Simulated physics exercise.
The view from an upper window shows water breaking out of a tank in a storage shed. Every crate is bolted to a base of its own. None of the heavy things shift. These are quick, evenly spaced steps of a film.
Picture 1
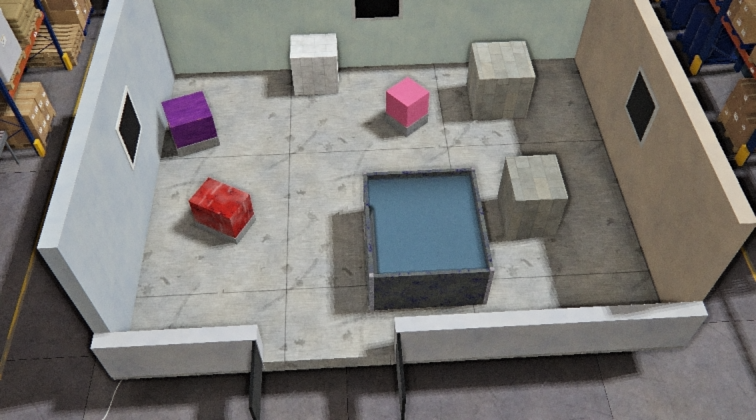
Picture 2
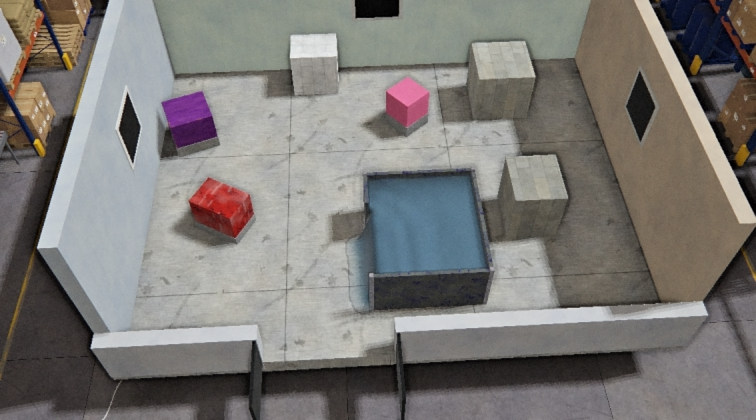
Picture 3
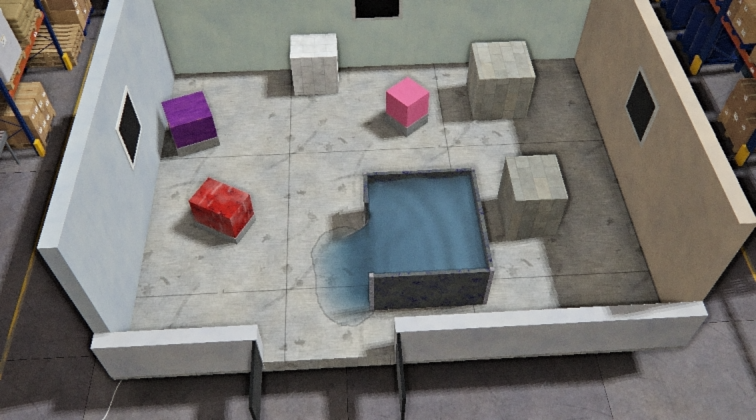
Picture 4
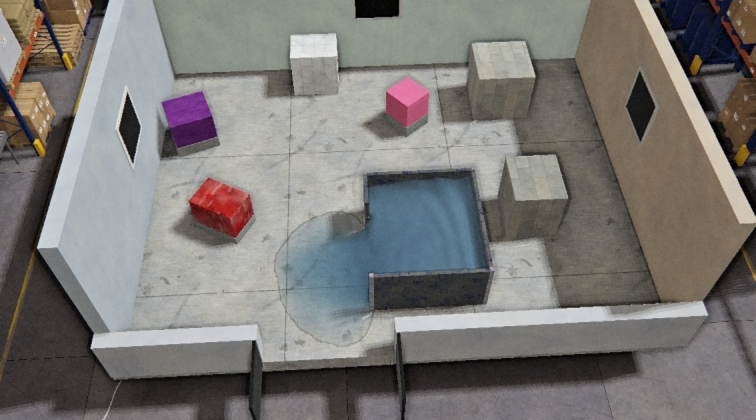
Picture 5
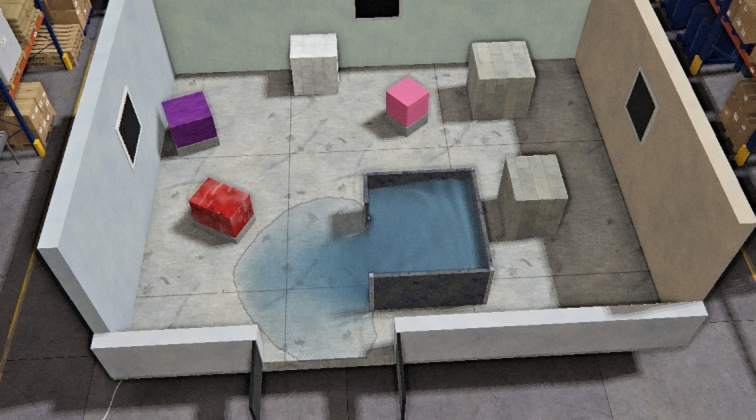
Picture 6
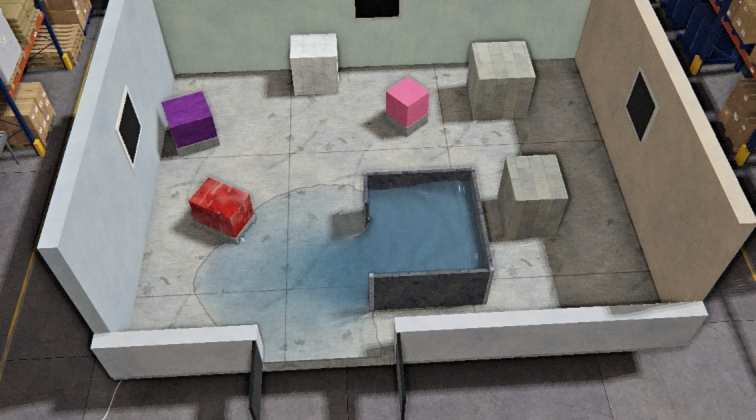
Blue water breaks out of a dark, open-topped tank in a walled storage shed, seen from a high, unmoving viewpoint. A red block and a purple one stand to the left, a white one and a pink one toward the back, and two grey ones at the right. The tank's left side opens, and water spreads leftward across the pale floor in a widening, rounded sheet, reaching the red block.
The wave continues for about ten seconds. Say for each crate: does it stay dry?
Purple crate: Not safe, red crate: Not safe, pink crate: Safe.
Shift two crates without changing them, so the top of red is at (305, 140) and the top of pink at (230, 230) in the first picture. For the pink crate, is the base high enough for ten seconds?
The pink is flooded.
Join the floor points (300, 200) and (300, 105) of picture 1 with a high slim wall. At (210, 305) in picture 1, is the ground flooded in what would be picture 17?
There: Awash.
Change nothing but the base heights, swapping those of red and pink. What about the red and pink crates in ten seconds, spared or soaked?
After the trade the red crate is inundated, and the pink crate is left untouched.
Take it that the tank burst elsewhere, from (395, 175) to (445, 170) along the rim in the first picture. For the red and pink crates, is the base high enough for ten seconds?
Red stays untouched; pink gets drenched.
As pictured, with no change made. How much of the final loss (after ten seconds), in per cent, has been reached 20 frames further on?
Around 45 % of the total, roughly.
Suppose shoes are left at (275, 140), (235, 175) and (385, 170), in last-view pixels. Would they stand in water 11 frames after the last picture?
One after the other: Wet, awash, not flooded.
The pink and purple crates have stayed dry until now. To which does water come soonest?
The purple-painted one comes first.
A moment on, water covers 25 % of the floor; the purple crate not reached, the red crate water round its plinth, the pink crate not reached.
Next, water covers 30 % of the floor; the purple crate water round its plinth, the red crate water round its plinth, the pink crate not reached.
Then, water covers 40 % of the floor; the purple crate water round its plinth, the red crate water round its plinth, the pink crate not reached.
Later, water covers 60 % of the floor; the purple crate water round its plinth, the red crate water round its plinth, the pink crate water round its plinth.
In the end, water covers 85 % of the floor; the purple crate was topped, the red crate was topped, the pink crate stayed above the water.
